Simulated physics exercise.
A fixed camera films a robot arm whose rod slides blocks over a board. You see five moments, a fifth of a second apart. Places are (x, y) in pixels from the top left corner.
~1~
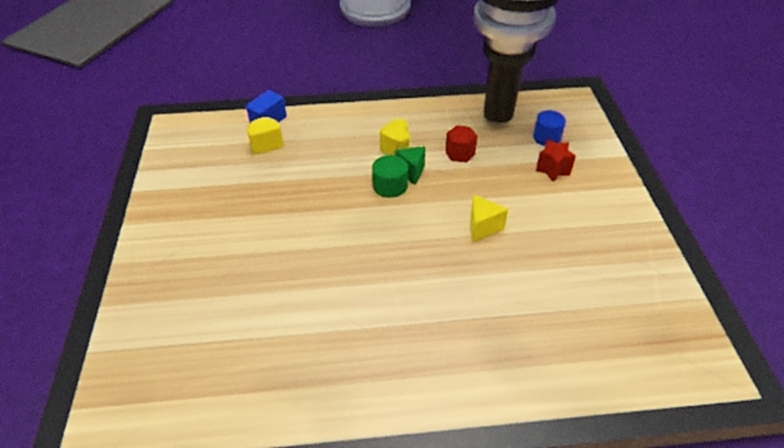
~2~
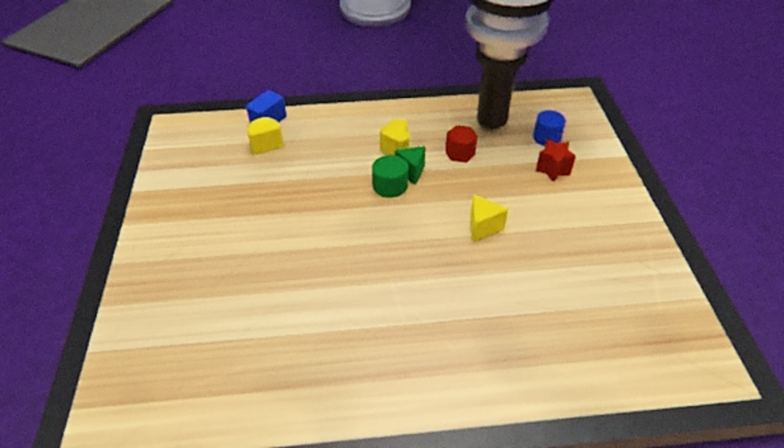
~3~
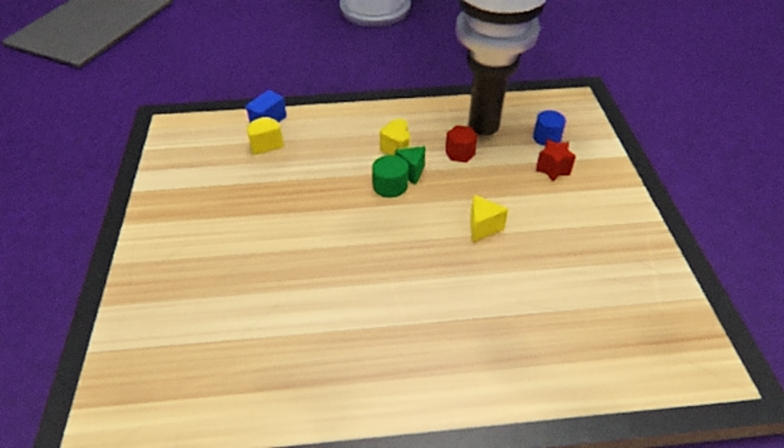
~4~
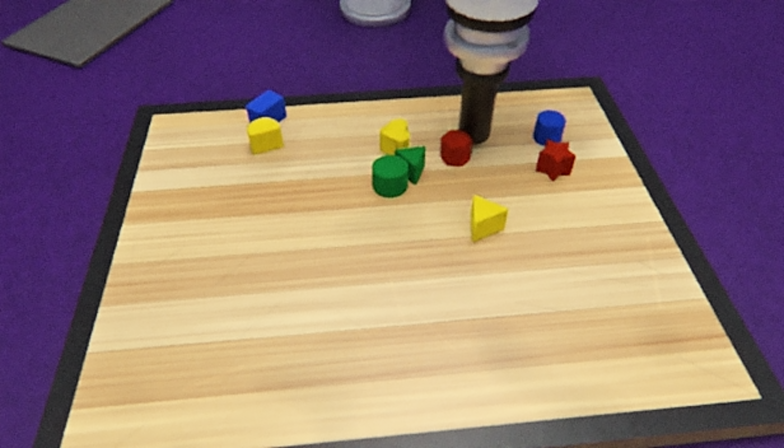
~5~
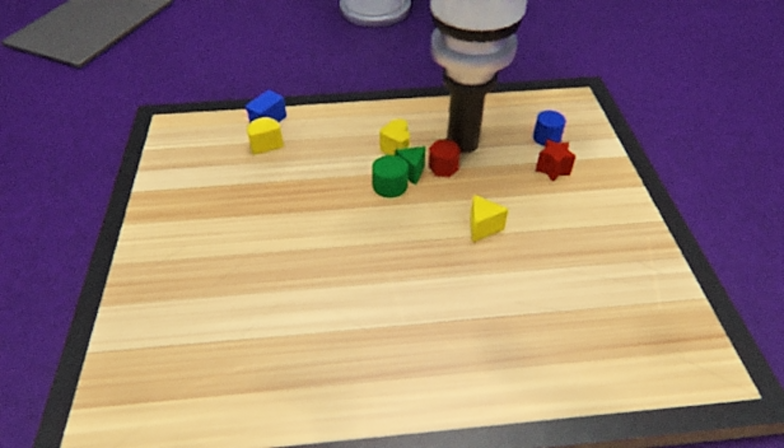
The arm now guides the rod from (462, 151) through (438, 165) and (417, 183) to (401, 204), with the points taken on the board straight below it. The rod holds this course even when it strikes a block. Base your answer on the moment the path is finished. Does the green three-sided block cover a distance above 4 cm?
Final answer: No.
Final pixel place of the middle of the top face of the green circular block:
The middle of the upper face of the green circular block will lie at about (367, 174) in the picture.
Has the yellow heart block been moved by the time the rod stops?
No, that is not what happens.
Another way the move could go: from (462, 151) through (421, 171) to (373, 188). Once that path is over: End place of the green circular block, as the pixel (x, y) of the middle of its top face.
It ends at (347, 187).
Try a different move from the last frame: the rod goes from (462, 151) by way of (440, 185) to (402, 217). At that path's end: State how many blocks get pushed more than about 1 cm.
I predict one.
The first path, step by step. One third of the way, rod at (438, 157); green three-sided block at (408, 153); red hexagon at (430, 166), turned 45° anticlockwise.
Two thirds of the way, rod at (417, 175); green circular block at (378, 170); green three-sided block at (394, 152); red hexagon at (419, 186), turned 85° anticlockwise.
At the end, rod at (401, 196); green circular block at (367, 174); yellow heart block not moved; green three-sided block at (393, 152); red hexagon at (414, 209), turned 125° anticlockwise.
